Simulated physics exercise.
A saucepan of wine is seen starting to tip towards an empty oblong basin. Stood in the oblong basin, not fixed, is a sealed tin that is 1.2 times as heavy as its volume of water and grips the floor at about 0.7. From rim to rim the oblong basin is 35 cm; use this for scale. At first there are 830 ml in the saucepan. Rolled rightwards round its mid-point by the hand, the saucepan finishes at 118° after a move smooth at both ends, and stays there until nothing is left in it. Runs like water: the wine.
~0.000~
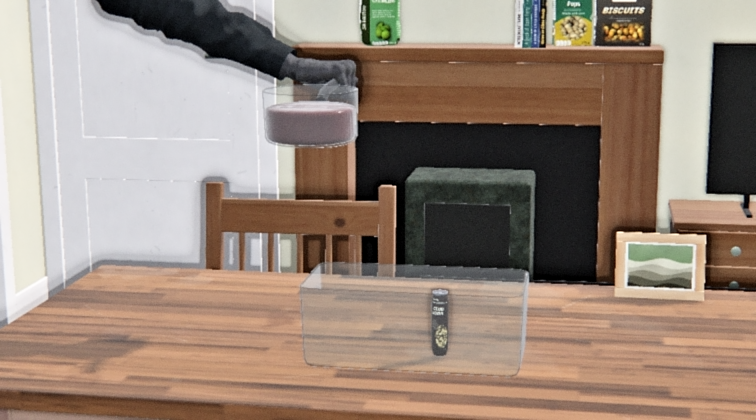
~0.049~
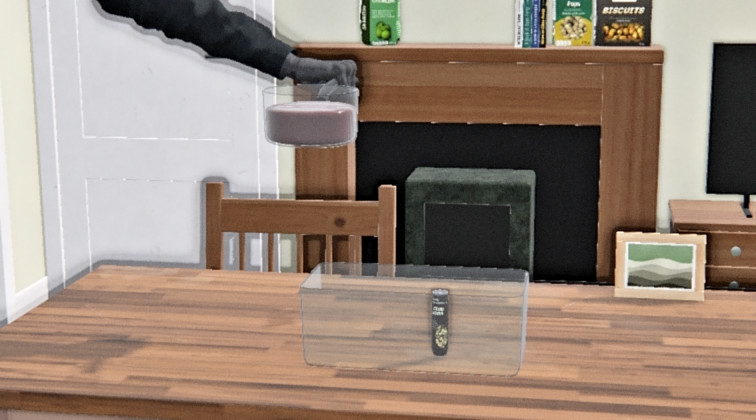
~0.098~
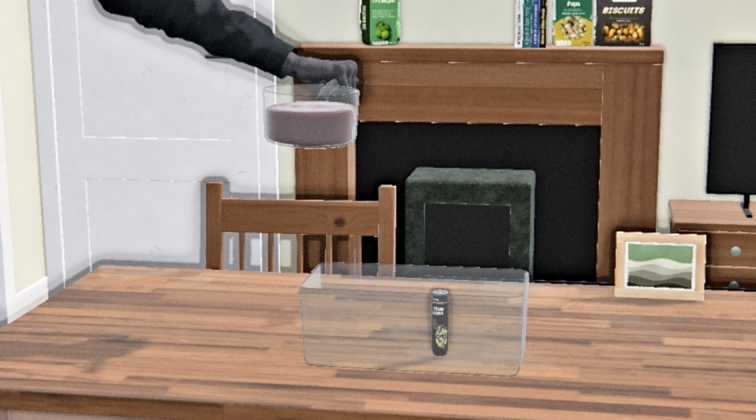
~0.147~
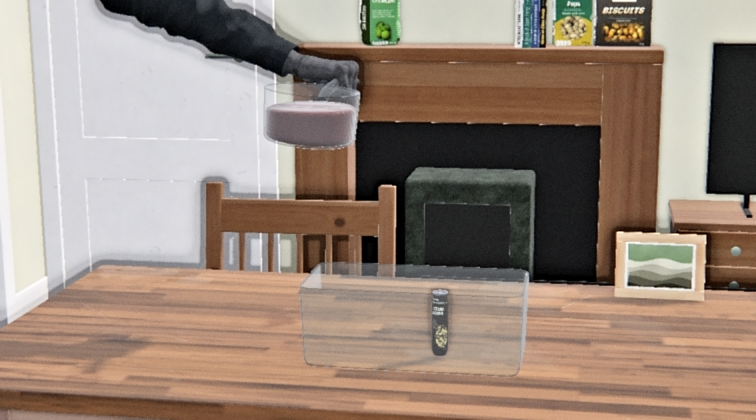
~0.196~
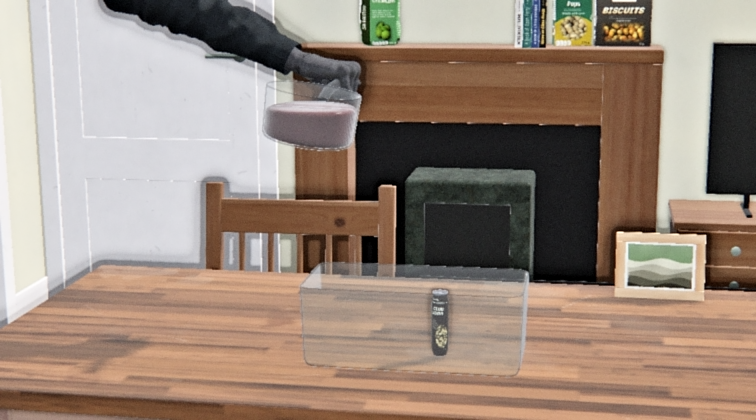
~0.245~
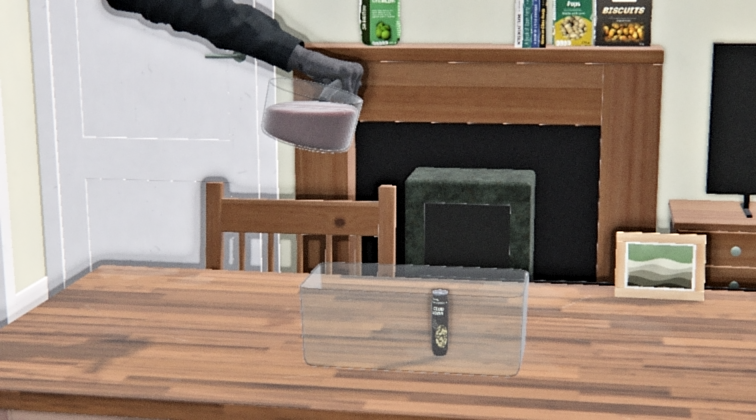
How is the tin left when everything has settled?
It is upset.
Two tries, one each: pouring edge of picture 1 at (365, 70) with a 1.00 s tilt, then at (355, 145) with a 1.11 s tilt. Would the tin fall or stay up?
In the first try it comes down; in the second it remains standing.
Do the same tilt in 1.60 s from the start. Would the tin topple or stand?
Well, the tin simply holds firm.
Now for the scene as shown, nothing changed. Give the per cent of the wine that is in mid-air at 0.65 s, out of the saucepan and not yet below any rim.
Estimate: Some 42 % of the total.
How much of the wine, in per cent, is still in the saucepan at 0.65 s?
I'd estimate some 56 % remains.
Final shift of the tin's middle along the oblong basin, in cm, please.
Looks like roughly 7.5 cm in total.
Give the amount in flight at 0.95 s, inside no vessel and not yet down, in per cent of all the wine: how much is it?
Some 20 % is up in the air.
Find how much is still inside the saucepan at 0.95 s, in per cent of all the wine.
Remaining share: Approx. 7 %.
Then, 0.65 s in, the tilt is 75° and 56 per cent is still to pour; the tin stands where it began.
Then, 0.95 s in, the tilt is 112° and 7 per cent is still to pour; the tin stands 1 cm from where it began.
Then, 1.27 s in, the tilt is 118° and 0 per cent is still to pour; the tin lies on its side.
Then, 1.61 s in, the tilt is 118° and 0 per cent is still to pour; the tin lies on its side.
Finally, the tin lies on its side.
